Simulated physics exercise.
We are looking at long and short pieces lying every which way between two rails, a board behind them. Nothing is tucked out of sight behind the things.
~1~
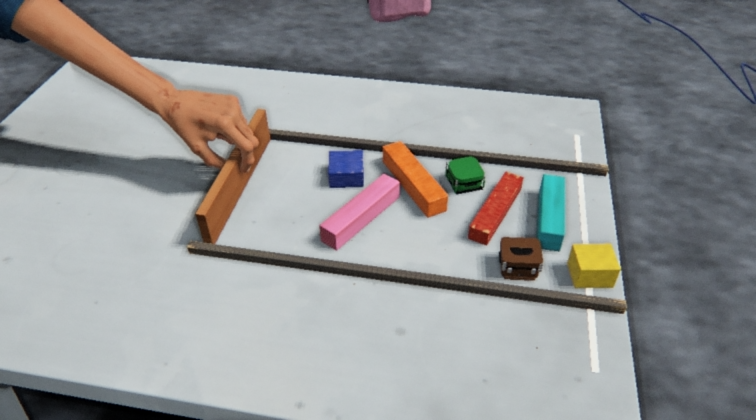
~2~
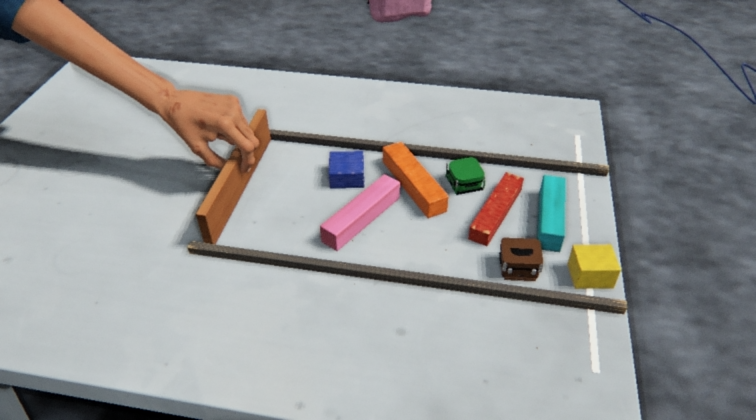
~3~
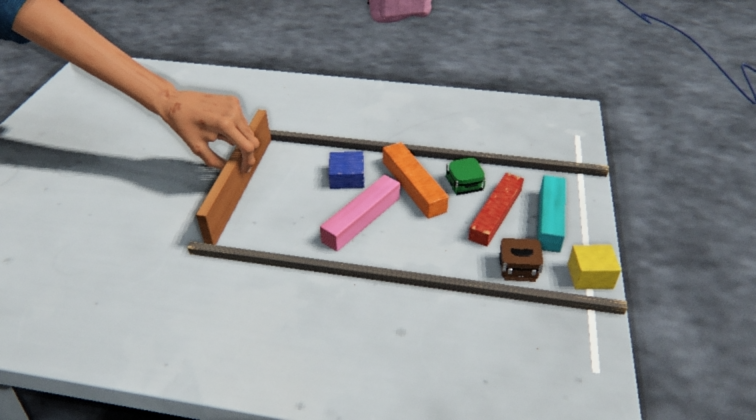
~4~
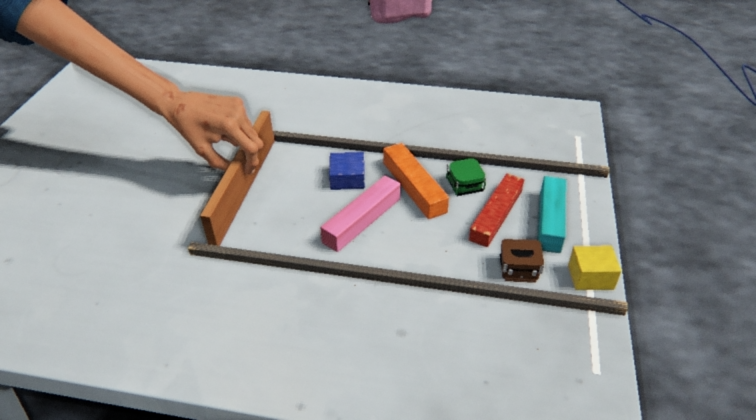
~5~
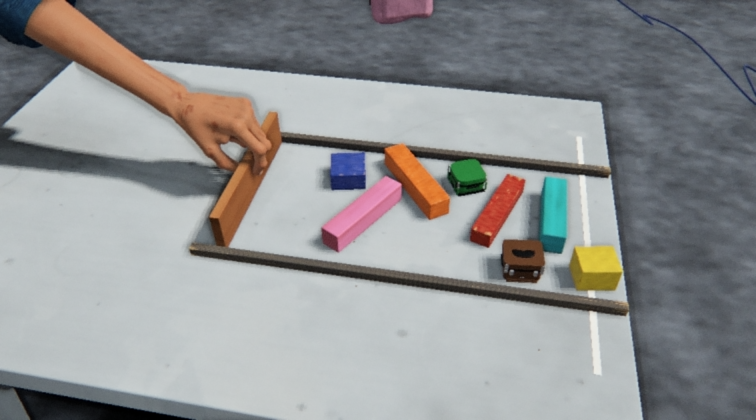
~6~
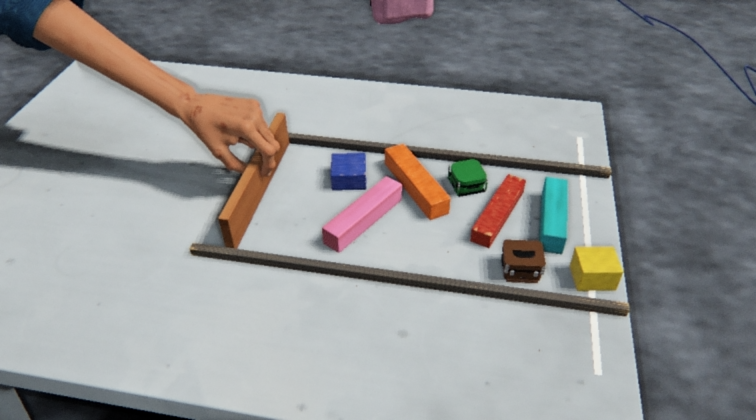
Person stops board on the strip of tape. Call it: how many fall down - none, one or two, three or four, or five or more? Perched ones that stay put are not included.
Call: Five or more fall down.
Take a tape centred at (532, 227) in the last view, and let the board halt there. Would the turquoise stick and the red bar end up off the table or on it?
Result - turquoise stick is gone, red bar is still there.
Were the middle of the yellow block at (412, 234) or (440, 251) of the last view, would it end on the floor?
At the first spot the yellow block topples off; at the second it topples off.
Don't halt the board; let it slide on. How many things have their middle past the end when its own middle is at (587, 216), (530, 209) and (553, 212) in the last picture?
Over the end: 6, 1, 4.
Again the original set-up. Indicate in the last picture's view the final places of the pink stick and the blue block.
Roughly at (603, 251) and at (606, 203), in that order.
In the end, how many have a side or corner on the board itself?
That makes 2.
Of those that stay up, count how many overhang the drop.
I'd say 1 of them.
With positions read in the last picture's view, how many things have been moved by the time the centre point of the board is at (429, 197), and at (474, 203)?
First 6, after that 7.
A little later, none off yet; yellow block at rest near (595, 269); turquoise stick at rest near (554, 214); brown case at rest near (522, 262).
Next, none off yet; yellow block at rest near (595, 269); turquoise stick shifted a little near (572, 217); brown case at rest near (522, 262).
Later still, none off yet; yellow block shifted a little near (620, 272); turquoise stick tilted well over near (635, 225); brown case shifted about its own width near (579, 272).
When it is over, the number that fall off is five or more; down, orange bar, green case, red bar, brown case, turquoise stick and yellow block.
